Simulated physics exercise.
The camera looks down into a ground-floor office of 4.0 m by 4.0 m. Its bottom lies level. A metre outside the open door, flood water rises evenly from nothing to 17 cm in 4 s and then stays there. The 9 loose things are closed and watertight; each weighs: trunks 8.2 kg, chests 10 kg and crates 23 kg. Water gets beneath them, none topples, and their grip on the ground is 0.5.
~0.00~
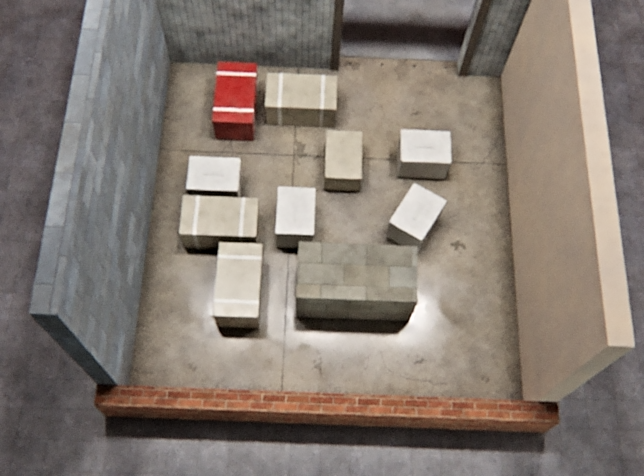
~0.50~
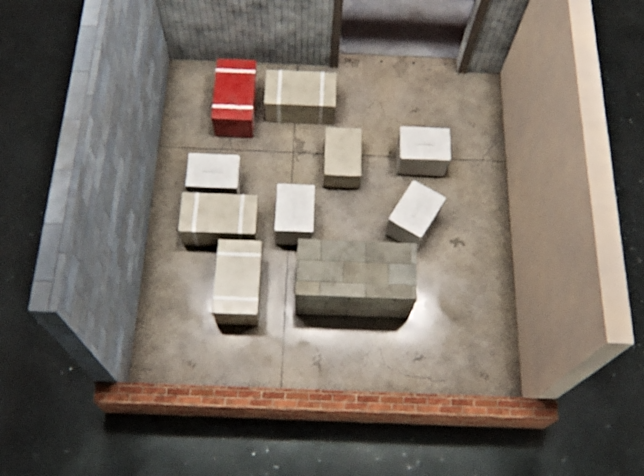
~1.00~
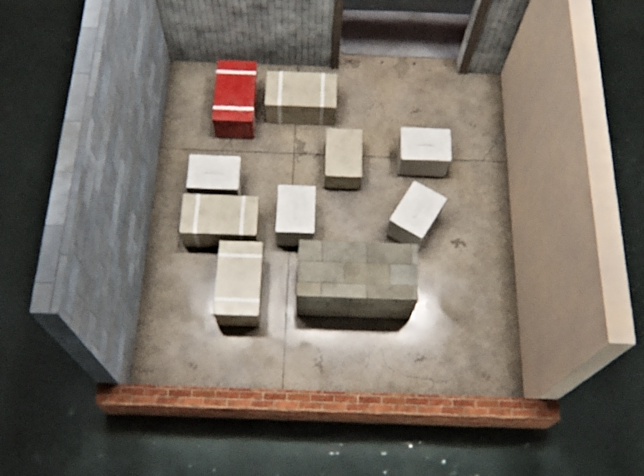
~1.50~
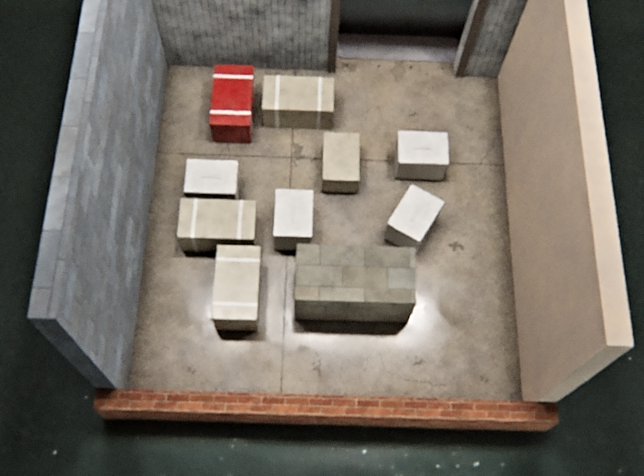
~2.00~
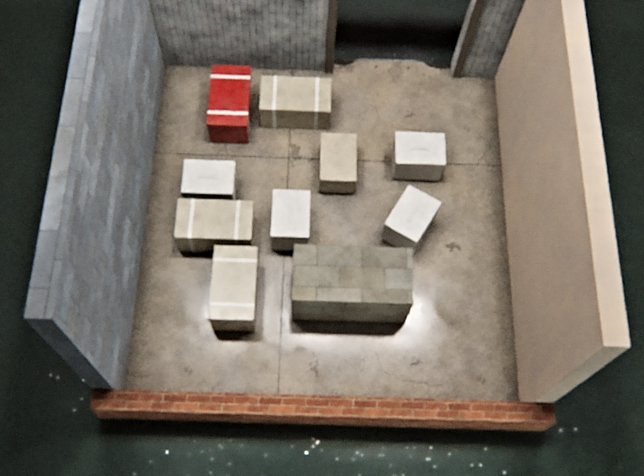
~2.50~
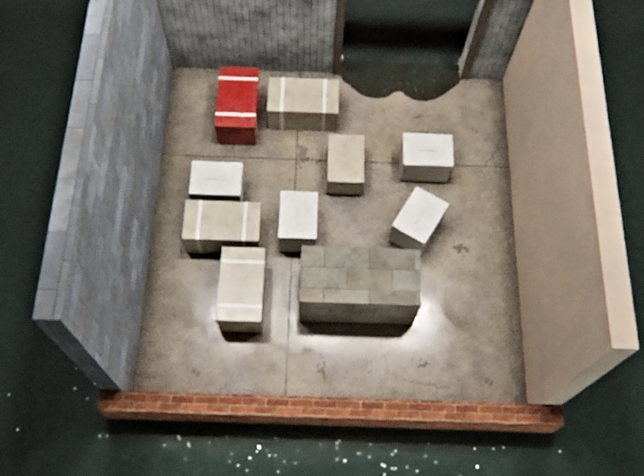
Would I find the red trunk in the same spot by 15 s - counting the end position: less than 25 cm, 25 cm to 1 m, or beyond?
Red trunk moves a short way.
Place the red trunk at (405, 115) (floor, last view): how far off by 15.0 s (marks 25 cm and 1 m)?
It ends far away.
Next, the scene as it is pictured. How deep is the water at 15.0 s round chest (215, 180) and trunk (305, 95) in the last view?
About 11 and 10 cm.
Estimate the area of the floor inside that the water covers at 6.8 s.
About 12.0 m2.
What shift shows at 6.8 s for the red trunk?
Roughly 30 cm by then.
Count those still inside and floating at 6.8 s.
I count 2.
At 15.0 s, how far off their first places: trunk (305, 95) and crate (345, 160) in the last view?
In turn: 50 cm, 80 cm.
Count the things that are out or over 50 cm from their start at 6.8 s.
By then 2.
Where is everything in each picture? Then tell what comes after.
The red trunk at (235, 92) rests on the ground; 0.0 m2 under water; 0 of 9 have shifted, in the first frame.
The red trunk at (234, 89), on the bottom; water covers 0.0 m2; 0 of 9 have shifted, in the second frame.
The red trunk at (235, 90), on the bottom; water covers 0.0 m2; 0 of 9 have shifted, in the third frame.
The red trunk at (232, 94), on the bottom; 0.0 m2 under water; 0 of 9 have shifted, in the fourth frame.
The red trunk at (229, 95) rests on the ground; water covers 0.0 m2; 0 of 9 have shifted, in the fifth frame.
The red trunk at (237, 96), on the bottom; water covers 0.4 m2; 0 of 9 have shifted, in the sixth frame.
After 3.5 s the red trunk is near (237, 96), 0.0 m from its start, aground; 0 afloat.
After 6.8 s the red trunk is near (210, 91), 0.3 m from its start, aground; 2 afloat.
After 11.0 s the red trunk is near (247, 71), 0.3 m from its start, afloat; 7 afloat.
After 15.0 s the red trunk is near (285, 63), 0.7 m from its start, afloat; 9 afloat.
